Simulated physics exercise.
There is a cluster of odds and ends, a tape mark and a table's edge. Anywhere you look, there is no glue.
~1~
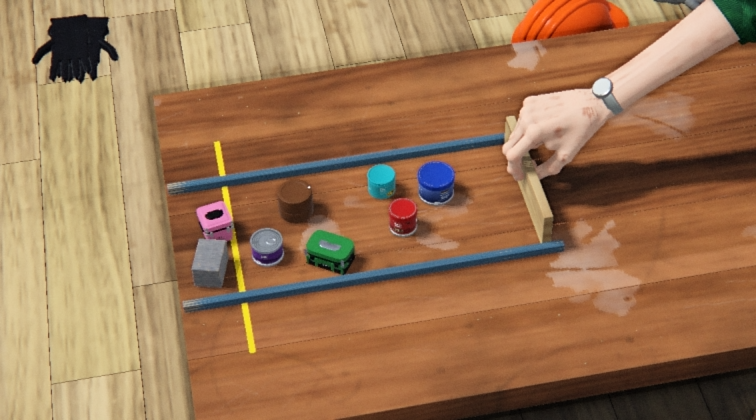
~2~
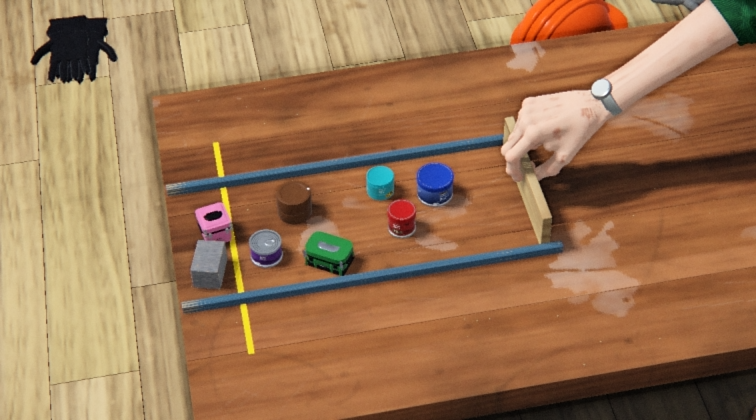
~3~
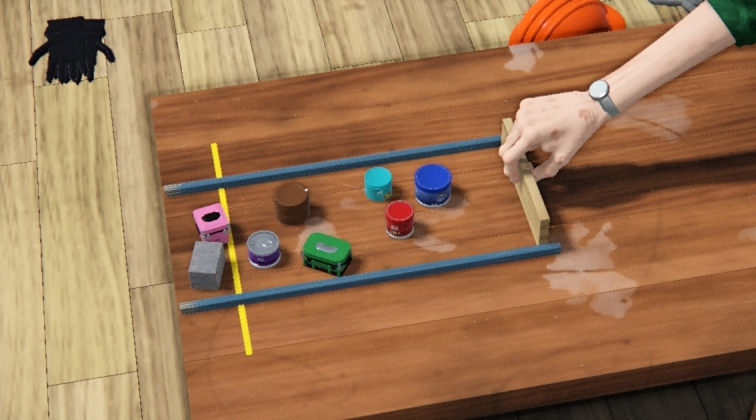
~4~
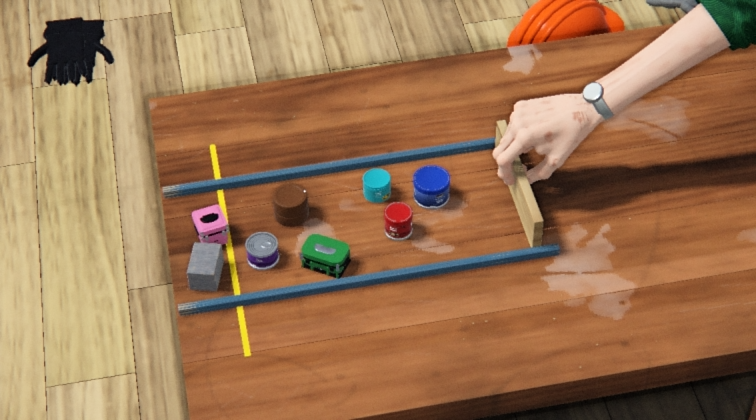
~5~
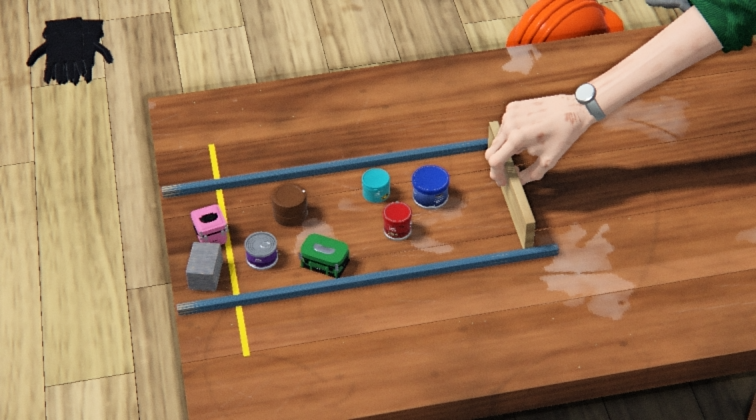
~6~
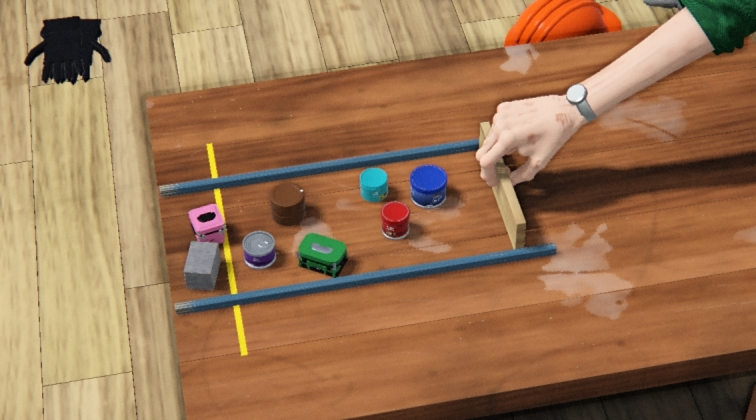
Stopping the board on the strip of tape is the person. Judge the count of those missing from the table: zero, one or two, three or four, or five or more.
My judgement: One or two.
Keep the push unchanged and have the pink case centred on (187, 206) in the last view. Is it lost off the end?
This time it winds up down.
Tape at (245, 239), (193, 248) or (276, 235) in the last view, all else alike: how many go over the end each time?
Going through each try, you'd get 0, 4 and 0.
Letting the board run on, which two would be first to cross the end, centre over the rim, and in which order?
Grey block, then pink case.
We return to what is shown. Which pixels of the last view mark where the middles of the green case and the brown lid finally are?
Roughly (206, 274); the other one roughly (175, 205).
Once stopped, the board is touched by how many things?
In total, 4.
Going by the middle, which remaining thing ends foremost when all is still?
The foremost one is the pink case.
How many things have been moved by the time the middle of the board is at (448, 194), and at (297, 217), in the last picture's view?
At the first spot 1, then 6.
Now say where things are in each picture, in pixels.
In the first frame, grey block (210, 263); pink case (216, 224); purple tin (267, 247); board (528, 179); tape (234, 240).
In the second frame, pink case (214, 225); blue tin (435, 185).
In the third frame, purple tin (264, 250); brown lid (292, 204).
In the fourth frame, grey block (206, 267); red tin (398, 221).
In the fifth frame, pink case (210, 227); green case (325, 256).
In the sixth frame, grey block (202, 266); pink case (208, 226); purple tin (259, 250); board (502, 185); tape (226, 242).
A little later, none off yet; grey block at rest near (202, 266); pink case at rest near (208, 226); purple tin at rest near (259, 250).
When it is over, the number that fall off is one or two; down, grey block.
